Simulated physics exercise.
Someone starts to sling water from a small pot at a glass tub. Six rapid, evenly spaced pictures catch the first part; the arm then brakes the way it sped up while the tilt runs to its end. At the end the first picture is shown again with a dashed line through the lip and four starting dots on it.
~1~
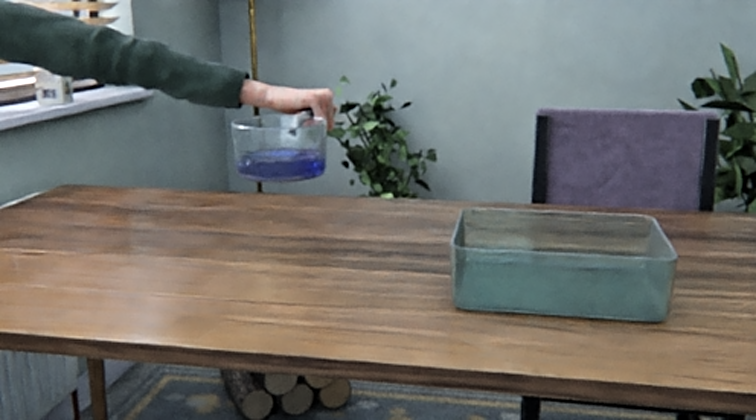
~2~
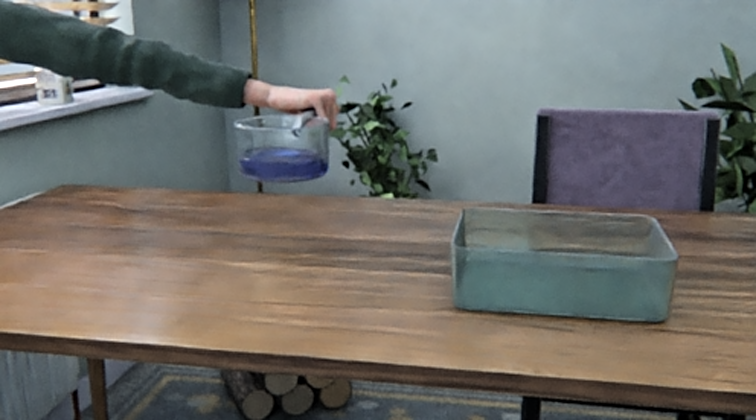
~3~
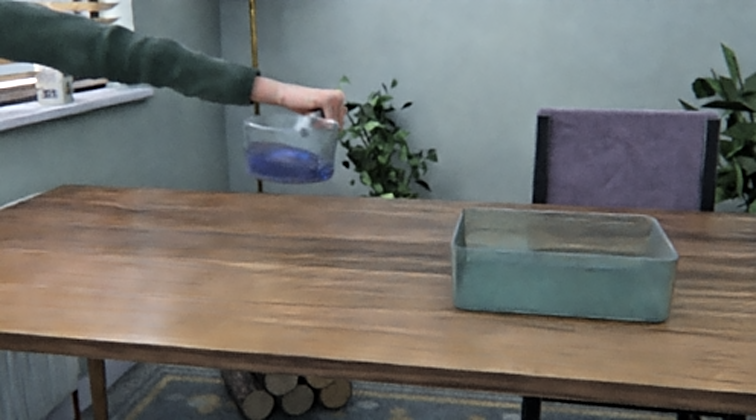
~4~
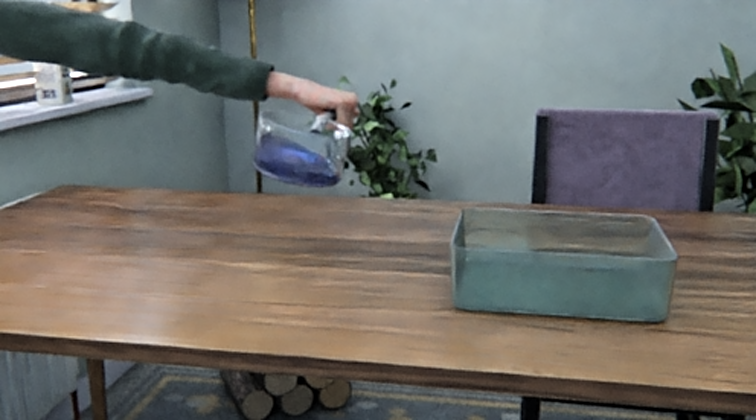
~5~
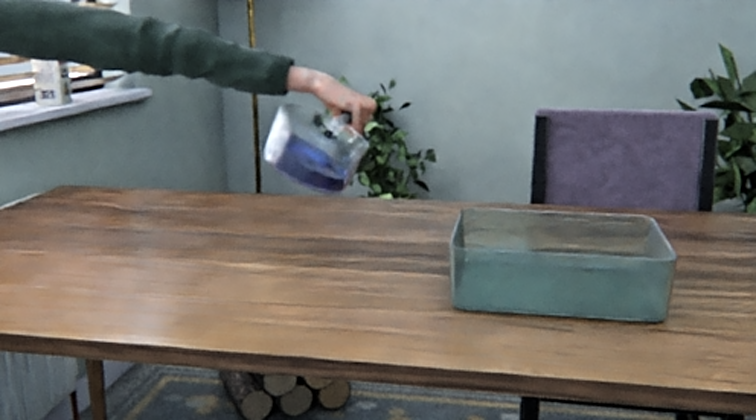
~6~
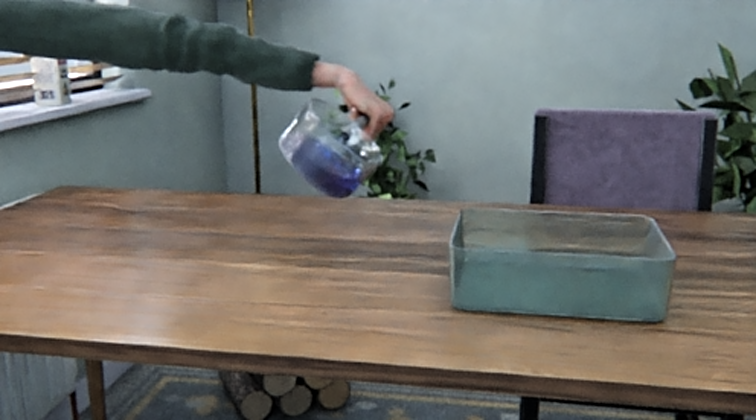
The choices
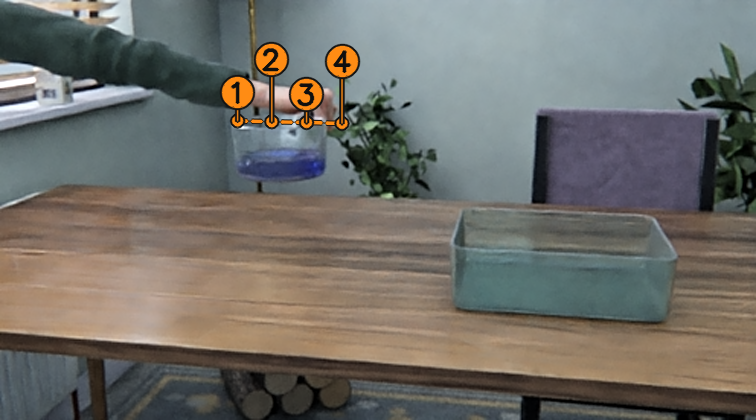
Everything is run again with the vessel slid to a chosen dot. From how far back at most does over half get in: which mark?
Choose 4.
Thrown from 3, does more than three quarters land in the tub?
No, it does not.
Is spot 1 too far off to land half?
Yes.
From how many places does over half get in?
One of the four.
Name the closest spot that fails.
It is 3.
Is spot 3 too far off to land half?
Yes, it does.
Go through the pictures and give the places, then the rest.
Upright, lip at (323, 122); tub from (452, 306) to (668, 320); nothing has left yet.
Upright, lip at (326, 123); nothing has left yet.
Tipped about 4°, lip at (336, 127); nothing has left yet.
Tipped about 13°, lip at (349, 135); nothing has left yet.
Tipped about 26°, lip at (365, 146); nothing has left yet.
Tipped about 41°, lip at (380, 161); nothing has left yet.
On the marked copy, 1 at (237, 120); 2 at (271, 121); 3 at (306, 122); 4 at (342, 123).
If 1 is chosen, about 0 % lands in the tub, 100 % falls short.
If 2 is chosen, about 0 % lands in the tub, 98 % falls short.
If 3 is chosen, about 22 % lands in the tub, 75 % falls short and 3 % goes beside or beyond.
If 4 is chosen, about 67 % lands in the tub, 23 % falls short and 10 % goes beside or beyond.
